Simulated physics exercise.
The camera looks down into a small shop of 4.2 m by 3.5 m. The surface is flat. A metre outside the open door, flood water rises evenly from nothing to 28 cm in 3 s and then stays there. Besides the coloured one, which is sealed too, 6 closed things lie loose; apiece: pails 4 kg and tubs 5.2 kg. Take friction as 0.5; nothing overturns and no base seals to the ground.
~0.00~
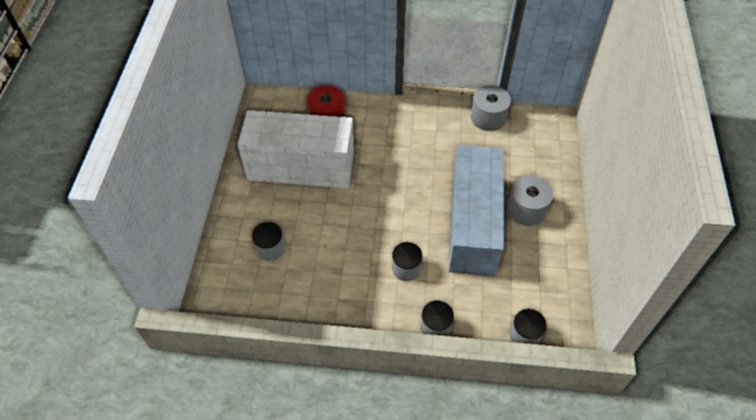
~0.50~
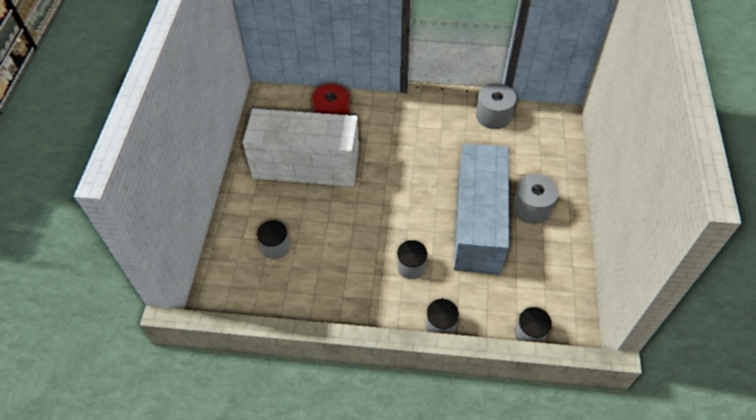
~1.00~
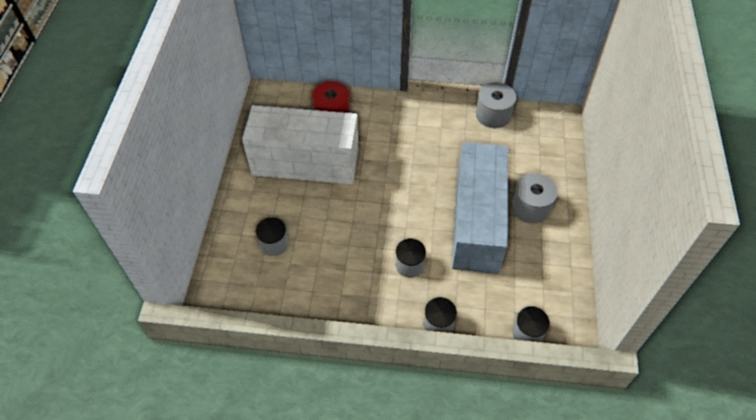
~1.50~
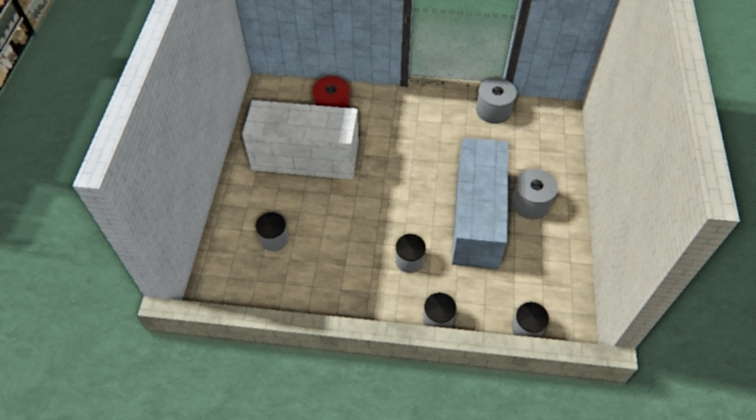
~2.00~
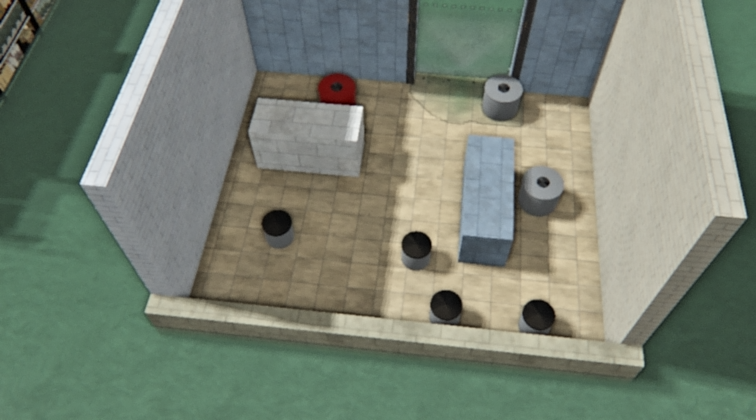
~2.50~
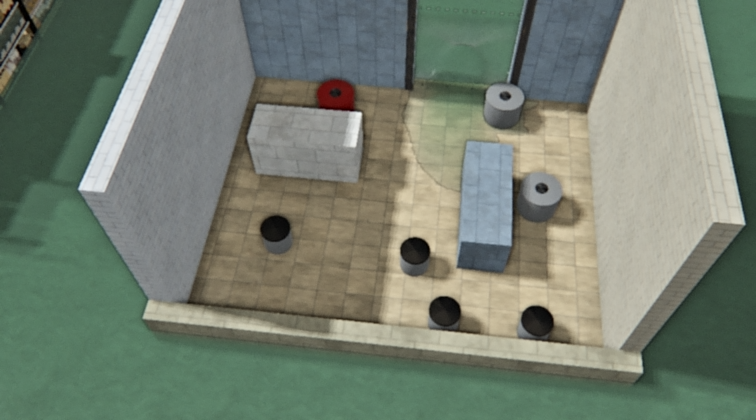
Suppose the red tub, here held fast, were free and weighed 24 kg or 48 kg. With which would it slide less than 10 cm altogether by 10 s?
Verdict: The lower weight is enough.
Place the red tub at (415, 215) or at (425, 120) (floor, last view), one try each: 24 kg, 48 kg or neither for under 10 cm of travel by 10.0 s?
In that order: It takes the larger; it takes the larger.
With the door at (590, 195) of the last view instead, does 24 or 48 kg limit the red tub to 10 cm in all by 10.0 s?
In that case only the larger load is enough.
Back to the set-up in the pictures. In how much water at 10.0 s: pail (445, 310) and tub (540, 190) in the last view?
About 15 and 15 cm.
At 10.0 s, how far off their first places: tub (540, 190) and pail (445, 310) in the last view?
In that order: 200 cm, 60 cm.
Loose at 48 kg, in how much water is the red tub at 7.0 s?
About 2 cm.
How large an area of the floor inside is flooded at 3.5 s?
Some 5.5 m2.
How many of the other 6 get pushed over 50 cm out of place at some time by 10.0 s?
I count 6.
After 3.5 s the red tub would be 0 cm from its start with 24 kg and 0 cm from its start with 48 kg; 0 cm of water round it then.
After 4.5 s the red tub would be 0 cm from its start with 24 kg and 0 cm from its start with 48 kg; 1 cm of water round it then.
After 7.0 s the red tub would be 0 cm from its start with 24 kg and 0 cm from its start with 48 kg; 2 cm of water round it then.
After 10.0 s the red tub would be 0 cm from its start with 24 kg and 0 cm from its start with 48 kg; 9 cm of water round it then.
